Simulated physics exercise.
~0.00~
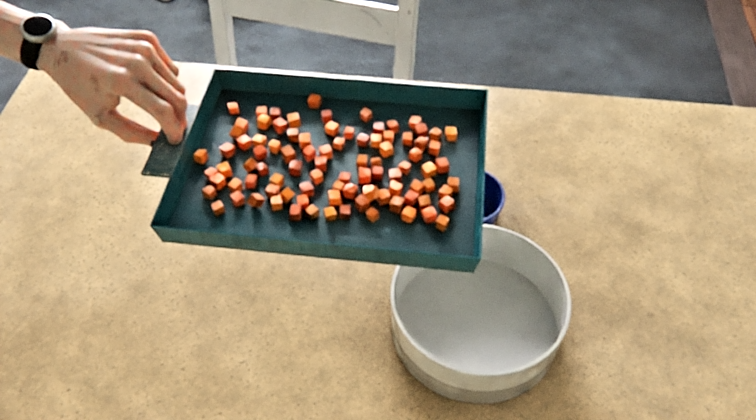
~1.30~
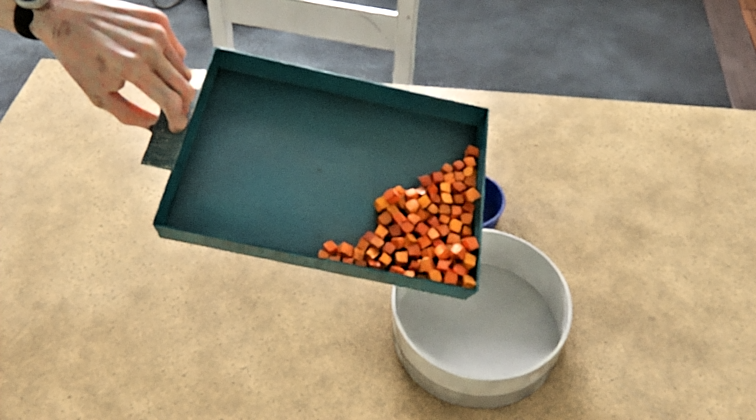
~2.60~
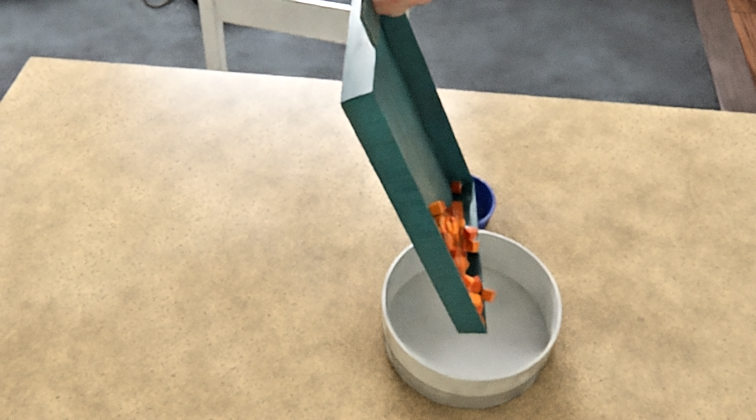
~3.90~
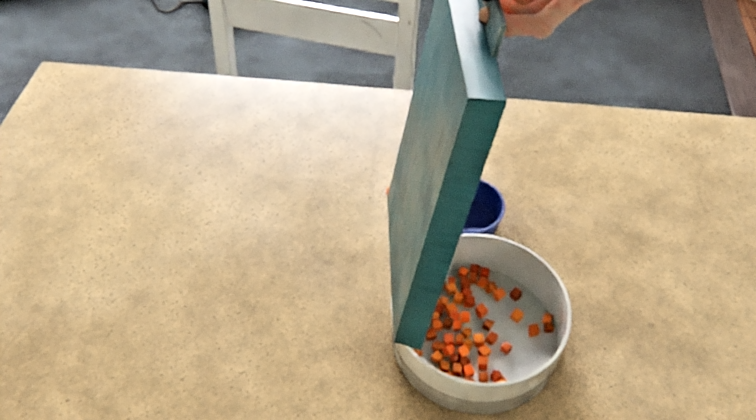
Hand tilting a dark green tray of orange carrot cubes, gathering them in one corner and tipping them into a white pot.
